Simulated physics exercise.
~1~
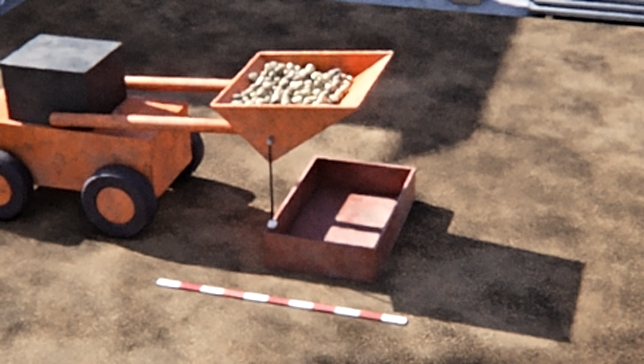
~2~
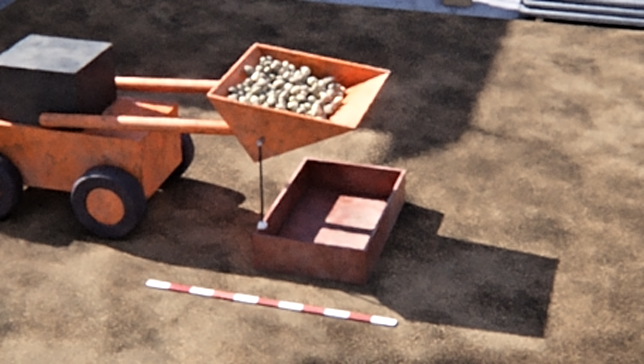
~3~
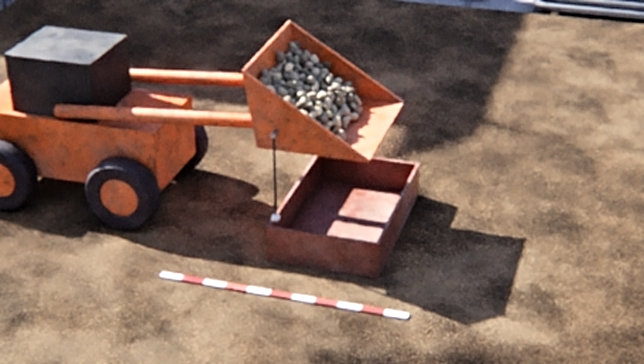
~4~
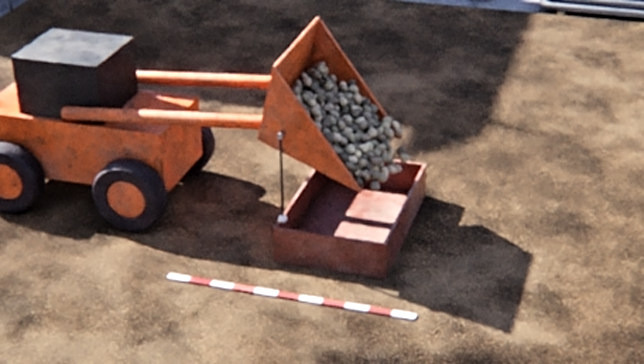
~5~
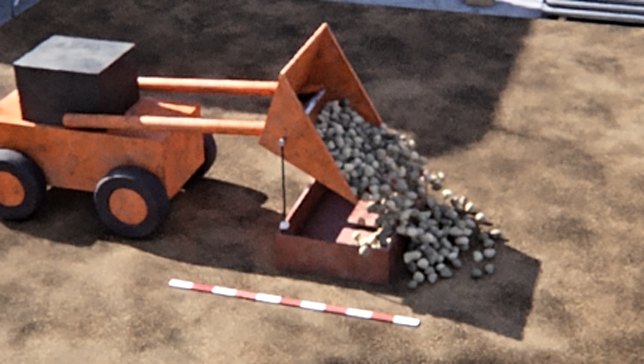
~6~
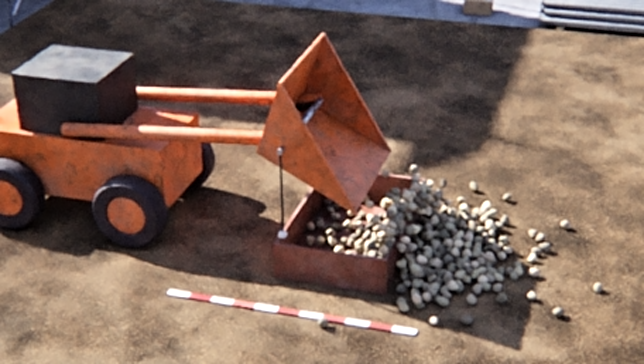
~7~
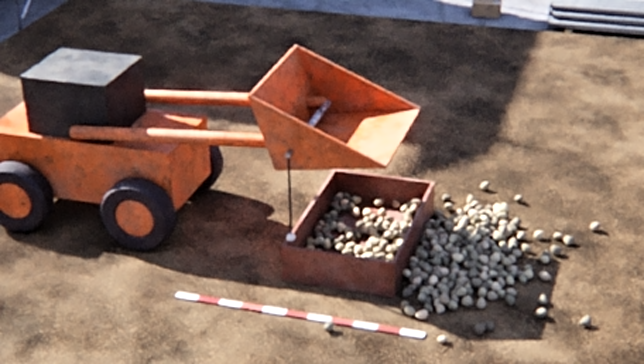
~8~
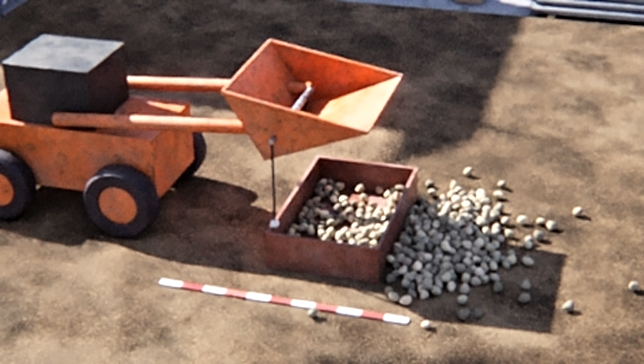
The clip opens on an orange loader with a black box on top, holding a raised bucket of pale, rounded stones above a low, open reddish bin, with a red and white striped staff on the ground nearby. The bucket tips forward to the right, and the stones slide toward its lip. They pour out over the bin's far edge, some dropping inside while many tumble onto the dirt beyond. The emptied bucket then swings back up. At the end it hangs still, with some stones in the bin and a larger heap spread to its right.
